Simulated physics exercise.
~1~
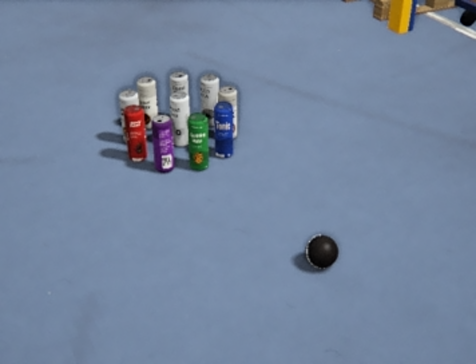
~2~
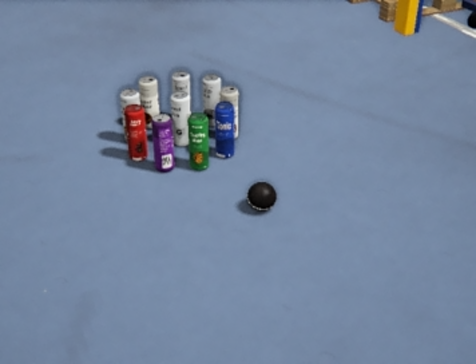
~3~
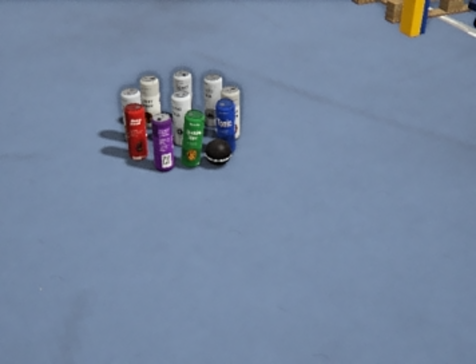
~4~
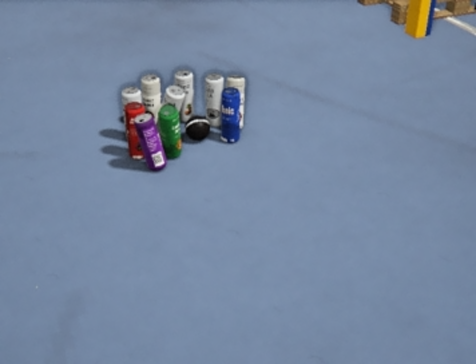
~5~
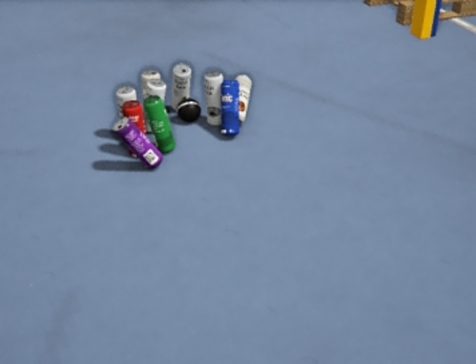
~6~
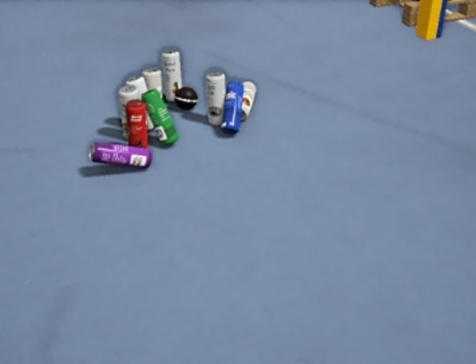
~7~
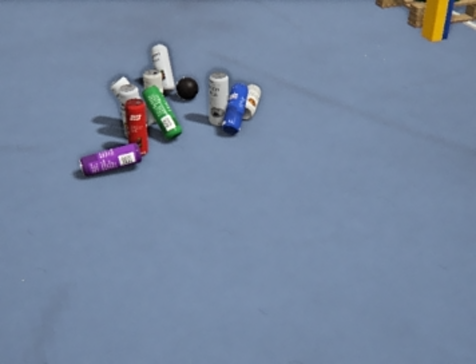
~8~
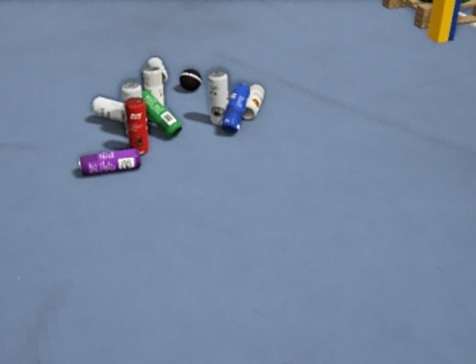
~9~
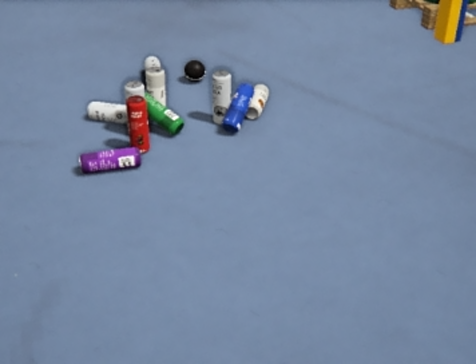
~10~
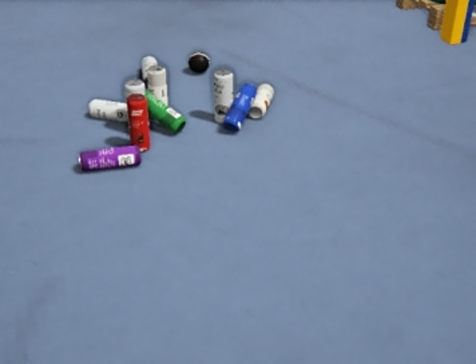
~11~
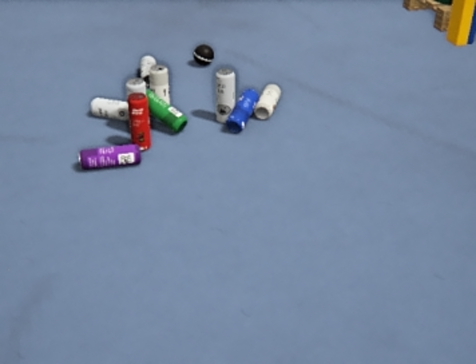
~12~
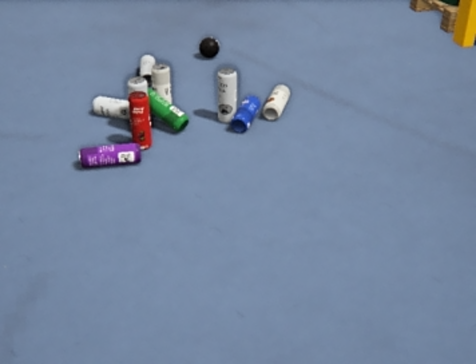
On a smooth blue-grey floor, a tight cluster of upright tubes stands toward the upper left, white ones behind red, purple, green and blue, as a black ball rolls in from the right. It curls up and left into the gap between the green and blue tubes, knocking the green one leftward into its neighbours. The purple tube tips and drops onto its side, while the green, the blue and several white tubes topple as the ball pushes through. The ball emerges behind the group and rolls away, drifting right. The red tube still stands among the fallen ones.
